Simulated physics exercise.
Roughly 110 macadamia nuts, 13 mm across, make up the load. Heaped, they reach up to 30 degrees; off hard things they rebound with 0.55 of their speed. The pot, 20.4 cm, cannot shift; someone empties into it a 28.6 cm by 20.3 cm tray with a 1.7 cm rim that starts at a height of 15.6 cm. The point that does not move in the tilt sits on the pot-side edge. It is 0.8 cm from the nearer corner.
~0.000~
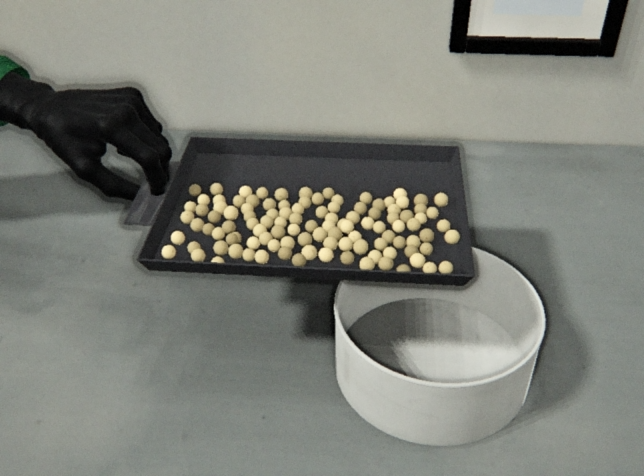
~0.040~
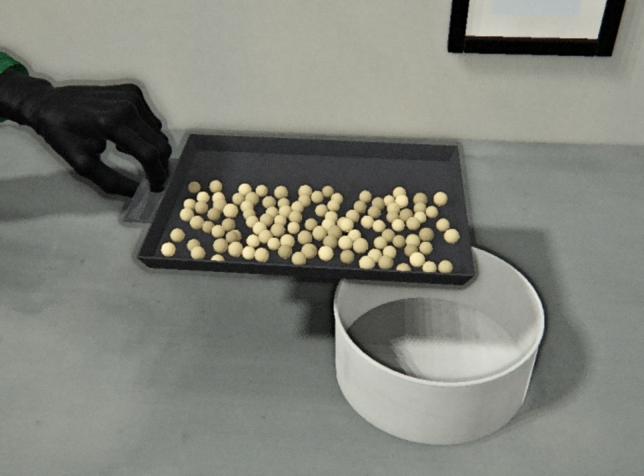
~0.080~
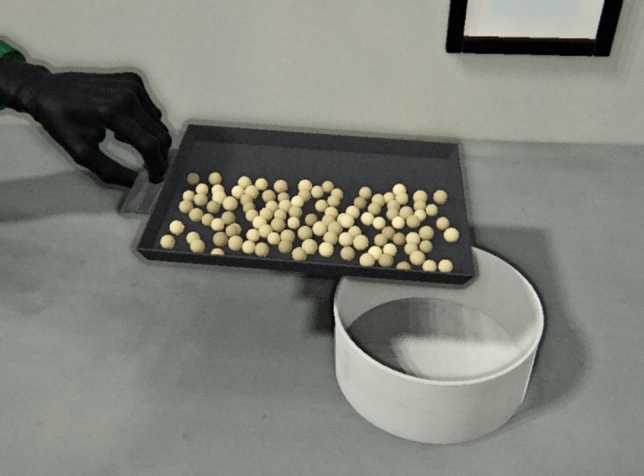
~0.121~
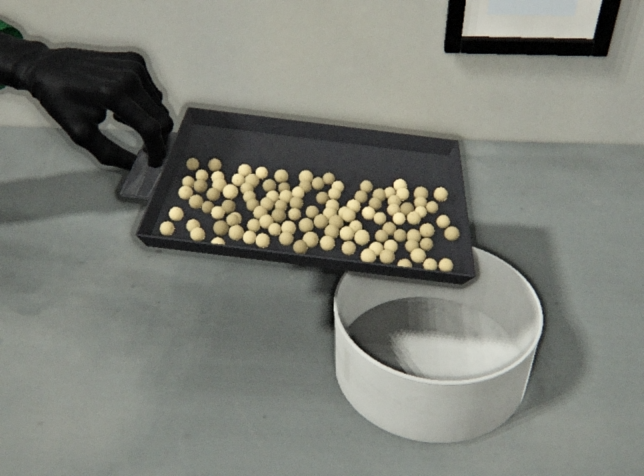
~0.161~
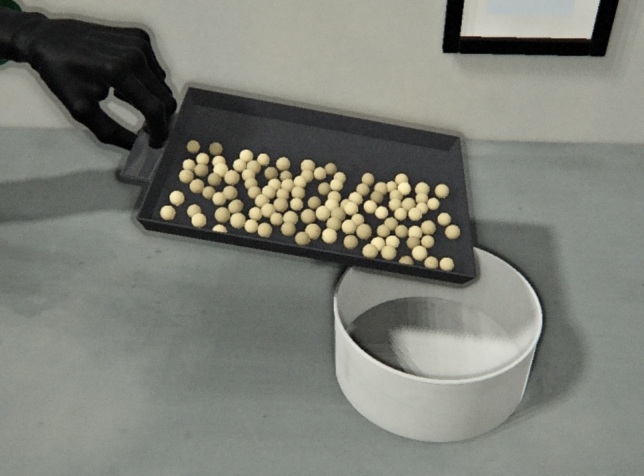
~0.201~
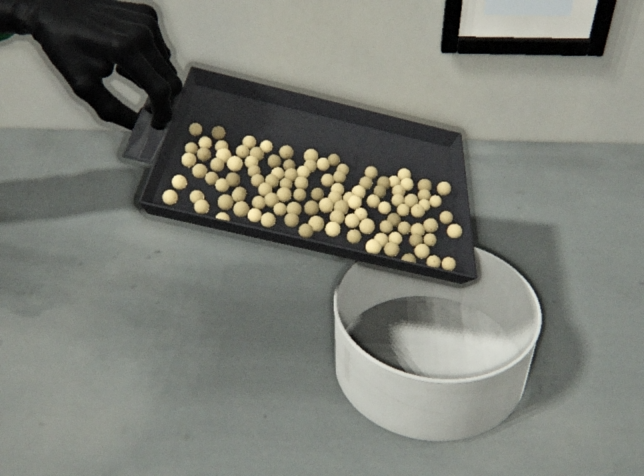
To begin with, a black-gloved hand at the left holds a dark tray of small, round, pale pieces almost level, its right end above a white pot. The hand then rises, slowly at first and then faster, slanting the tray down toward the right while the pieces stay spread across it.
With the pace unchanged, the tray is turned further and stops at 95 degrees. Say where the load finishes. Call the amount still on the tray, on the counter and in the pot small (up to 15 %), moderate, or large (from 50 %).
At the end, tray: Small, counter: Moderate, pot: Large.
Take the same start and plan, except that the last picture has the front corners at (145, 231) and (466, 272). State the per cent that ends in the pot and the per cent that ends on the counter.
Pot 40 % / counter 60 %.
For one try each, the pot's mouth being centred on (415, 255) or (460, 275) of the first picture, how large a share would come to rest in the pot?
That gives roughly 0 per cent and then 45 per cent.
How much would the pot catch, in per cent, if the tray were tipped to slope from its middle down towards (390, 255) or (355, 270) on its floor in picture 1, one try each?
I'd put it at roughly 55 per cent for the first tilt and roughly 35 per cent for the second.
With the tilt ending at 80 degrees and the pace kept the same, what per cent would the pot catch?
It would land at about 70 percent.
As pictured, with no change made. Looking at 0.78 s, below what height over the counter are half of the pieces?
Some 16 cm above the counter.
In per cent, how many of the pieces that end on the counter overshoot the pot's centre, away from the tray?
Estimate: Roughly 100 per cent of the pieces.
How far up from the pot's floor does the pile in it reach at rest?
Top level: Approx. 1.5 cm.
After 0.55 s, tilt 54 degrees; the tray holds 100 %, the pot 0 %.
After 0.78 s, tilt 80 degrees; the tray holds 50 %, the pot 15 %.
After 1.13 s, tilt 95 degrees; the tray holds 0 %, the pot 75 %.
At rest (2.0 s), tray 0 %, counter 25 %, pot 75 %.
